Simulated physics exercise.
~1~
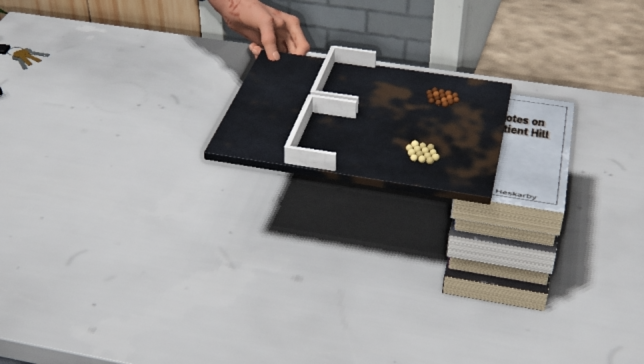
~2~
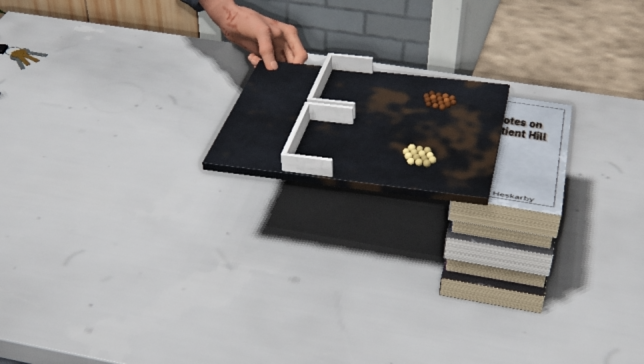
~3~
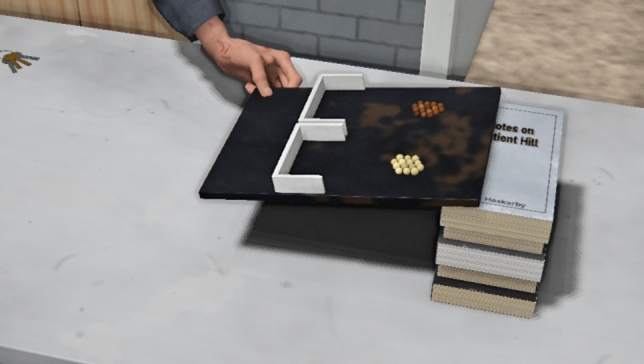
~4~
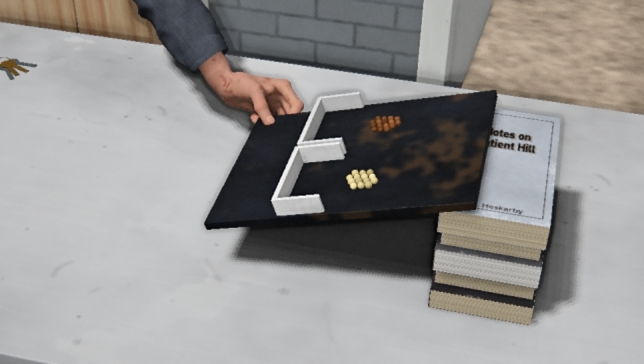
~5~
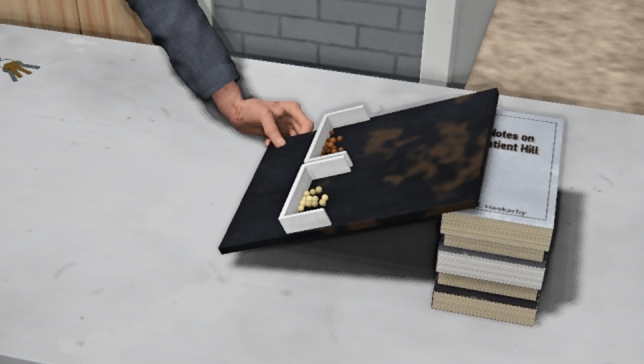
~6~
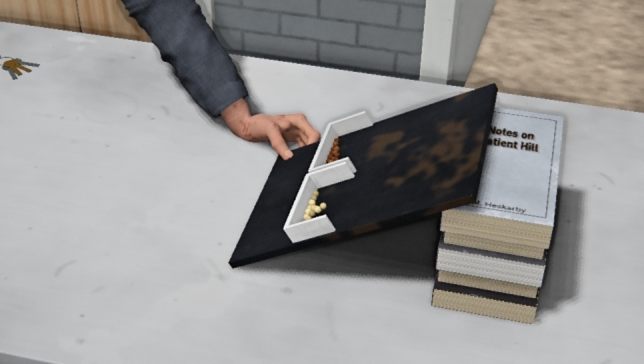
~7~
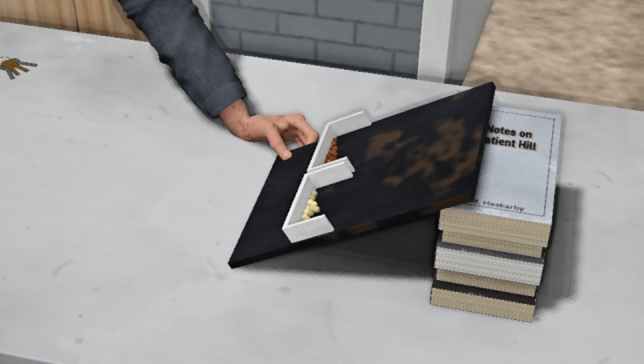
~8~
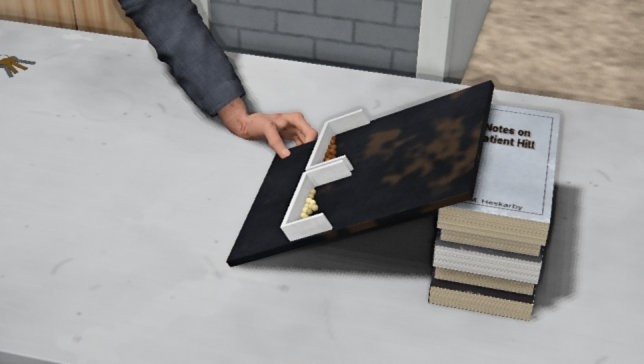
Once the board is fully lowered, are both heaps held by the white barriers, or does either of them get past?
Both heaps are held. The nearer cream pieces and the farther orange-brown ones each end up resting against their own white barrier.
A dark board with brown blotches slopes down across a pale counter, seen from above, its right end on a stack of books and its left end held by a hand. Two white barriers stand on it, facing a cream heap nearer the viewer and an orange-brown heap farther back, while some keys lie at the far left. The hand lowers the left end, and the board tilts more steeply. Both heaps slide left down the slope and reach their barriers. The board comes to rest steeply tilted, with each heap gathered against its white barrier.
